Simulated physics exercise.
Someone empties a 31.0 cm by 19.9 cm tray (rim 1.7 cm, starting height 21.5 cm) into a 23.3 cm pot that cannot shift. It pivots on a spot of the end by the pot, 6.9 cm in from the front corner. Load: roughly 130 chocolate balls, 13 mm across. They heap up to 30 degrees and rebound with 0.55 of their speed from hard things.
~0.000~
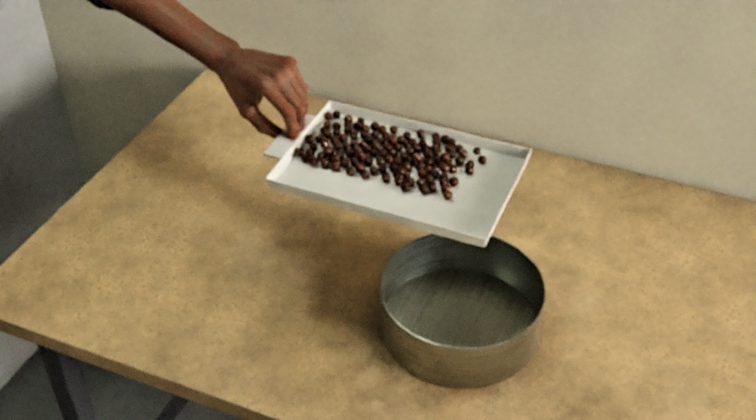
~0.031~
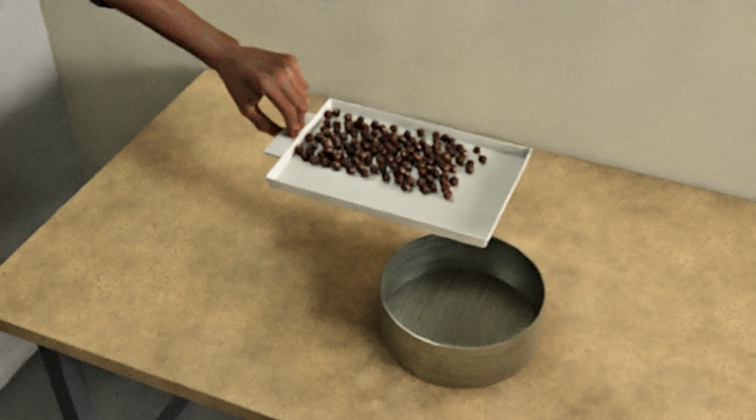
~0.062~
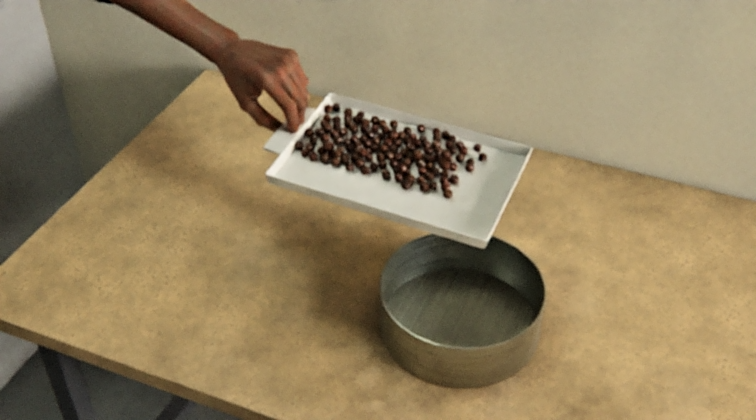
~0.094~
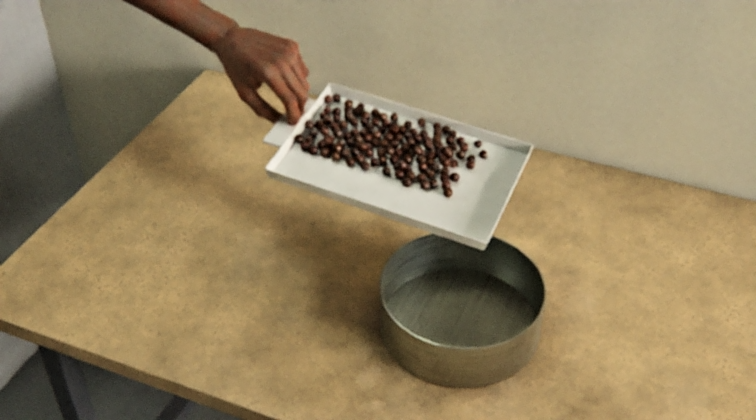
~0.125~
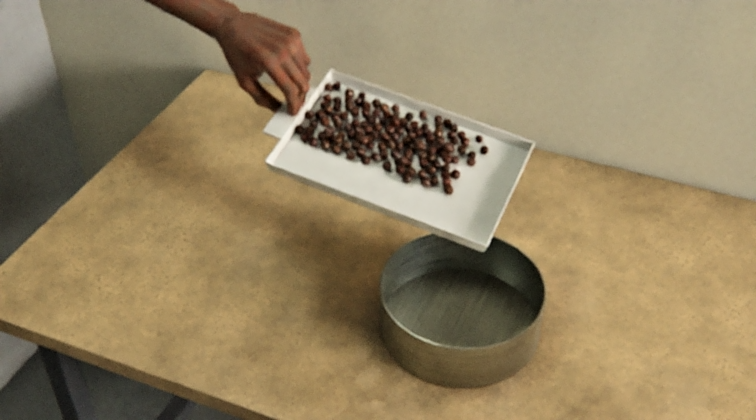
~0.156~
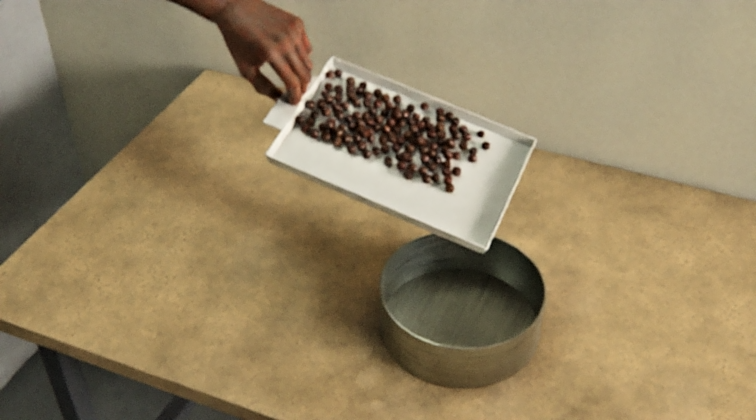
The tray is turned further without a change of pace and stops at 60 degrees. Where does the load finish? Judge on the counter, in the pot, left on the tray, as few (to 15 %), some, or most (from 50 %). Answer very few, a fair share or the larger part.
On the counter: A fair share; in the pot: A fair share; left on the tray: A fair share.
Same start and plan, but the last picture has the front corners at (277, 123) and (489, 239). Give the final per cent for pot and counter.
Pot 5, counter 65.
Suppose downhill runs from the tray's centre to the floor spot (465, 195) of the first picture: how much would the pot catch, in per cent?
About 0 per cent.
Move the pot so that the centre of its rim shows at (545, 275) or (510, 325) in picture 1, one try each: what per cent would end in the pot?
Some 10 and 60 per cent.
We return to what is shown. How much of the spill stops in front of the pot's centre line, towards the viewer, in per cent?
Roughly 100 per cent.
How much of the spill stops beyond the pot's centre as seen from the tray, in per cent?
About 100 per cent.
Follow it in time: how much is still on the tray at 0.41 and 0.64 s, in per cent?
About 100, 55.
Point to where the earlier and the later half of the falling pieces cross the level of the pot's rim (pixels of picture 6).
At about (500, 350), then at (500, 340).
Then, at 0.31 s, tilt 41 degrees; the tray holds 100 %, the pot 0 %.
After 0.41 s, tilt 56 degrees; the tray holds 100 %, the pot 0 %.
After 0.64 s, tilt 60 degrees; the tray holds 55 %, the pot 5 %.
In the end, at 2.0 s, counter 30 %, pot 30 %, tray 40 %.
